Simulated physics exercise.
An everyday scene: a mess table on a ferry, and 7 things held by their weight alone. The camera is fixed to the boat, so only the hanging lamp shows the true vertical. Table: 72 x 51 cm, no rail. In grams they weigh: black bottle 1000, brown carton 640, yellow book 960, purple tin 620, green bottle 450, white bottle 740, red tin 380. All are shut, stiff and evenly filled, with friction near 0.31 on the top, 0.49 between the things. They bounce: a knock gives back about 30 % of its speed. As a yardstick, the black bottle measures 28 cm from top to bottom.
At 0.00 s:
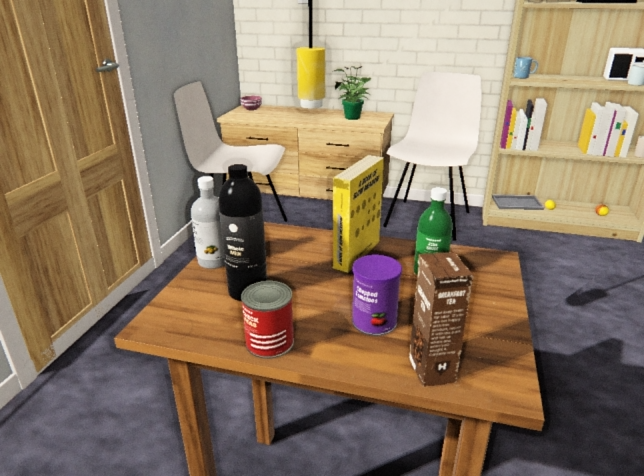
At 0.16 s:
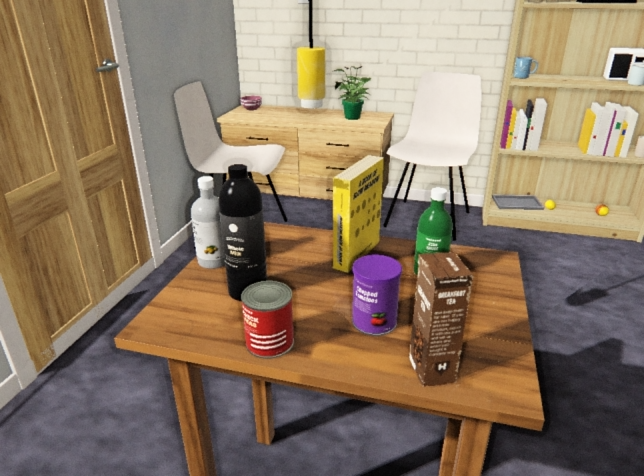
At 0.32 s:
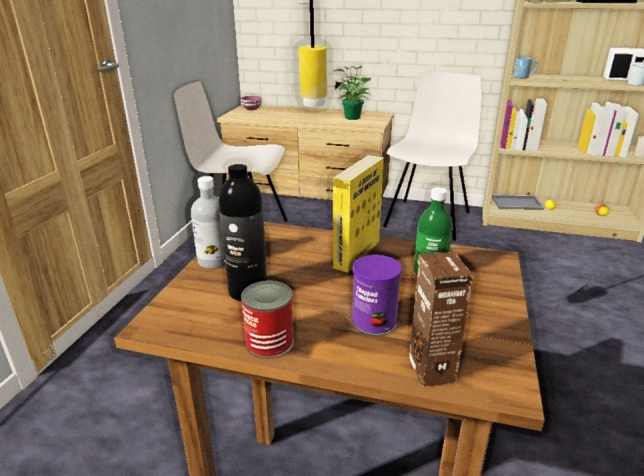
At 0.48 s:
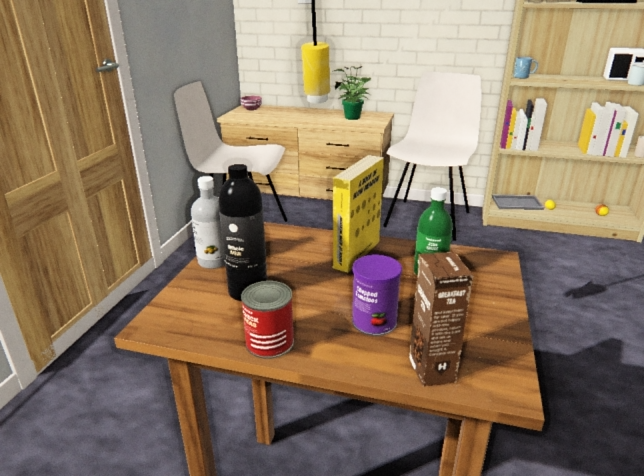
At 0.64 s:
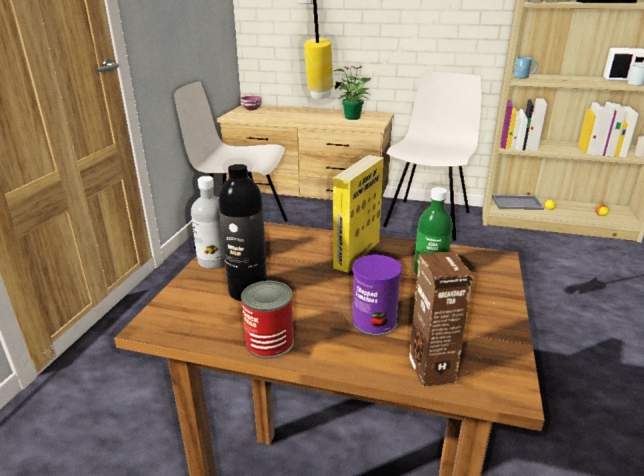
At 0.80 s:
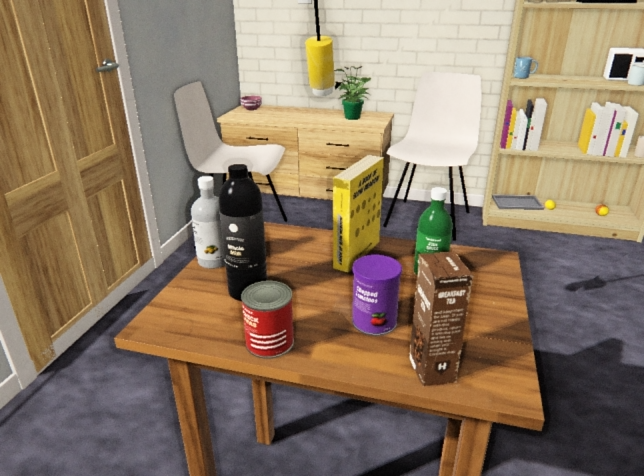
A yellow hanging lamp drifts slightly to the right and a little higher in view behind a wooden table, while the three bottles, two tins, brown carton and yellow book on the tabletop stay in place.
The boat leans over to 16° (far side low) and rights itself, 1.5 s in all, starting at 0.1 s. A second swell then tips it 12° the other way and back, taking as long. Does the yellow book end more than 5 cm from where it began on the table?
The yellow book stays put.
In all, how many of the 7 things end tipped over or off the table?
That comes to 0.
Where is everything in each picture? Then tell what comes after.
The first frame shows boat level; yellow book (358, 213); black bottle (243, 233).
The second frame shows boat level; purple tin (376, 295); green bottle (434, 233).
The third frame shows boat heeled 3°, far side down; white bottle (210, 222); red tin (268, 319).
The fourth frame shows boat heeled 8°, far side down; black bottle (243, 233); brown carton (438, 320).
The fifth frame shows boat heeled 13°, far side down; purple tin (376, 295); green bottle (434, 233).
The sixth frame shows boat heeled 16°, far side down; yellow book (358, 213); white bottle (211, 221).
Around 1.50 s, boat level.
Around 2.40 s, boat heeled 12°, near side down.
Around 3.20 s, boat level.
Finally (3.6 s), all 7 still in place (within 5 cm). Final places as that camera would see them, yellow book near (358, 213).
